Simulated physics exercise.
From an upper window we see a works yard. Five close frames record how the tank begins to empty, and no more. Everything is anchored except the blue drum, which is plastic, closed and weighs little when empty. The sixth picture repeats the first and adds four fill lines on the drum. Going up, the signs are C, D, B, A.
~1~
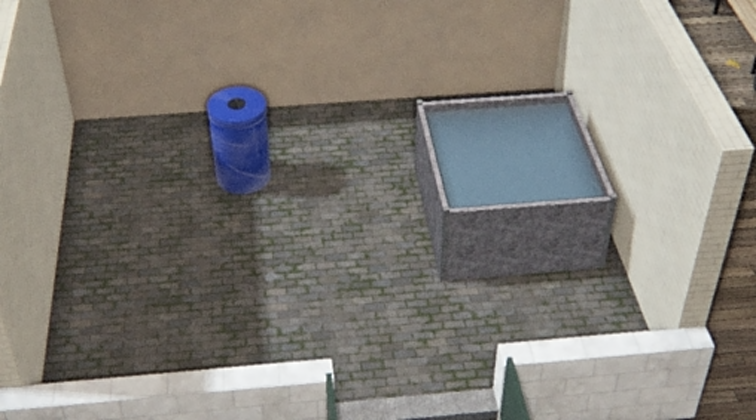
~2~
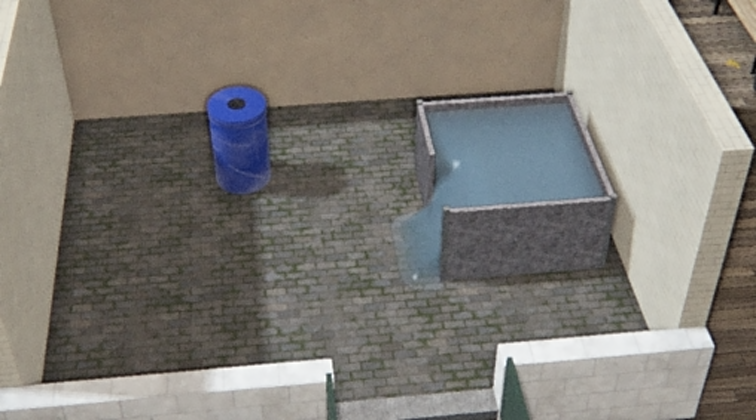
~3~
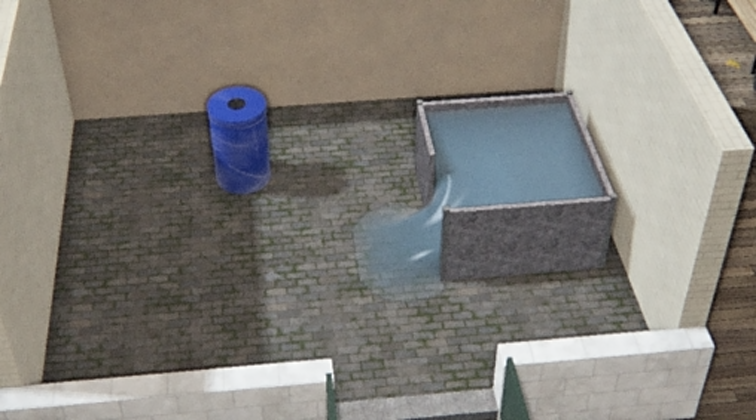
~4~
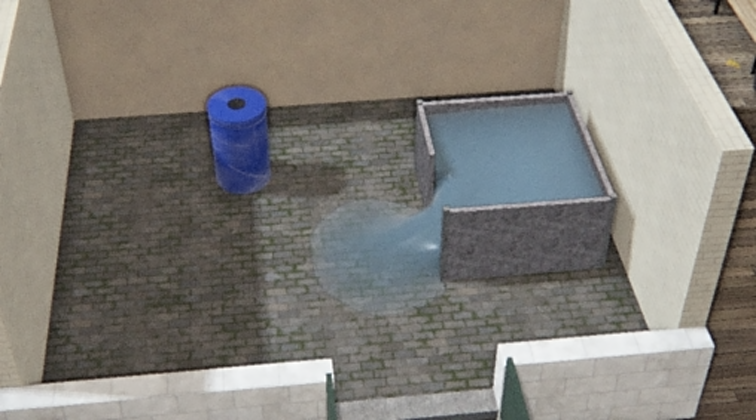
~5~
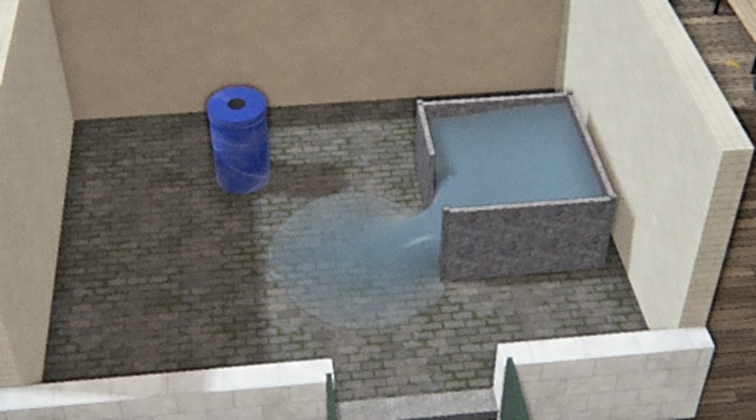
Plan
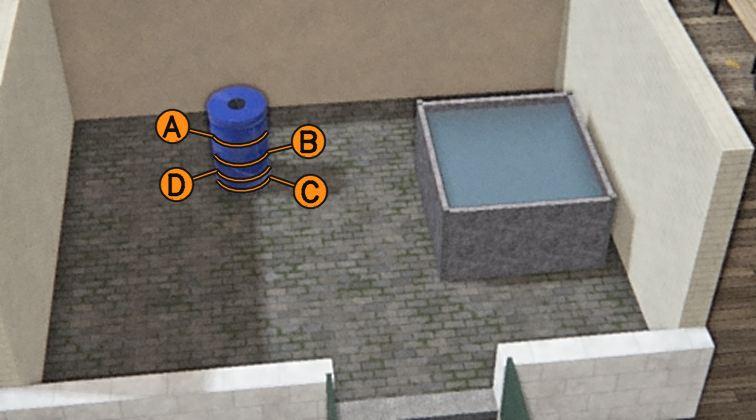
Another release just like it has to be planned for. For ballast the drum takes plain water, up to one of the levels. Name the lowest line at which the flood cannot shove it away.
Choose D.
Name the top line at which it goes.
That would be C.
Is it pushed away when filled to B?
No, that is safe.
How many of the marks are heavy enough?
Three of them.
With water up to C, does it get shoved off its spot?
Yes.
In orange, A at (240, 145); B at (242, 165); C at (244, 190); D at (243, 180); from the bottom up C, D, B, A.
With A, it does not move.
With B, it does not move.
With C, it is pushed about twice its own width away.
With D, it does not move.
